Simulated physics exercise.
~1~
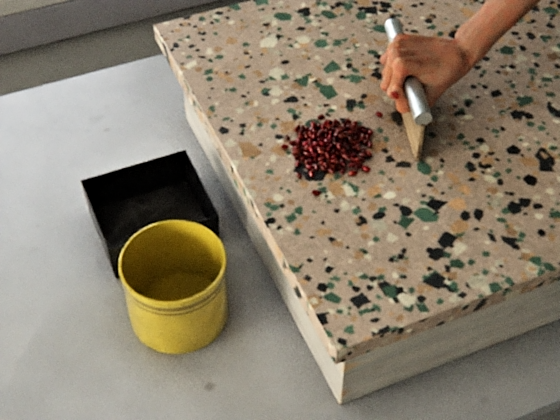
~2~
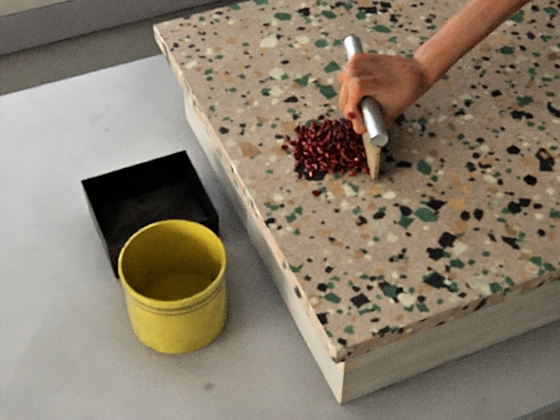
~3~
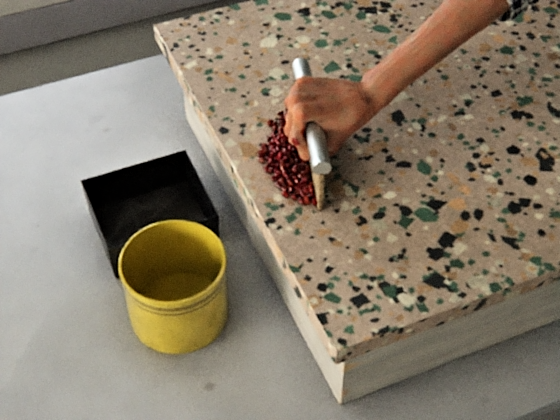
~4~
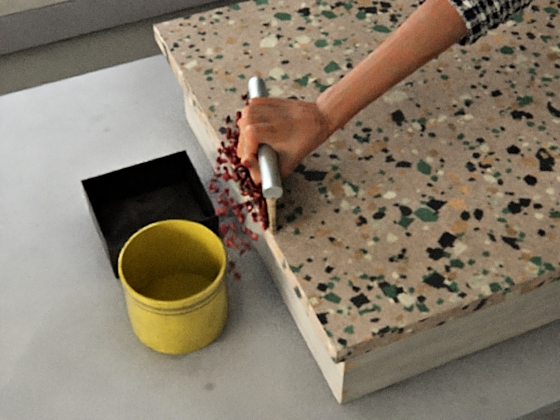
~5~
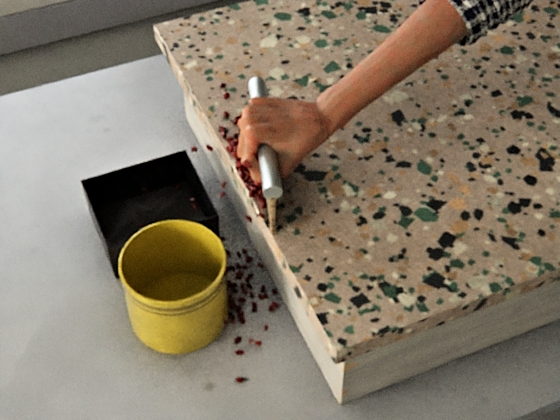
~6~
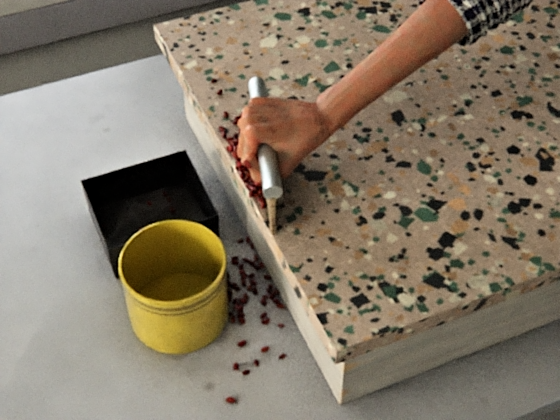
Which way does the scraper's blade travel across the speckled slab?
The blade travels to the left, moving toward the slab's near edge before it stops there.
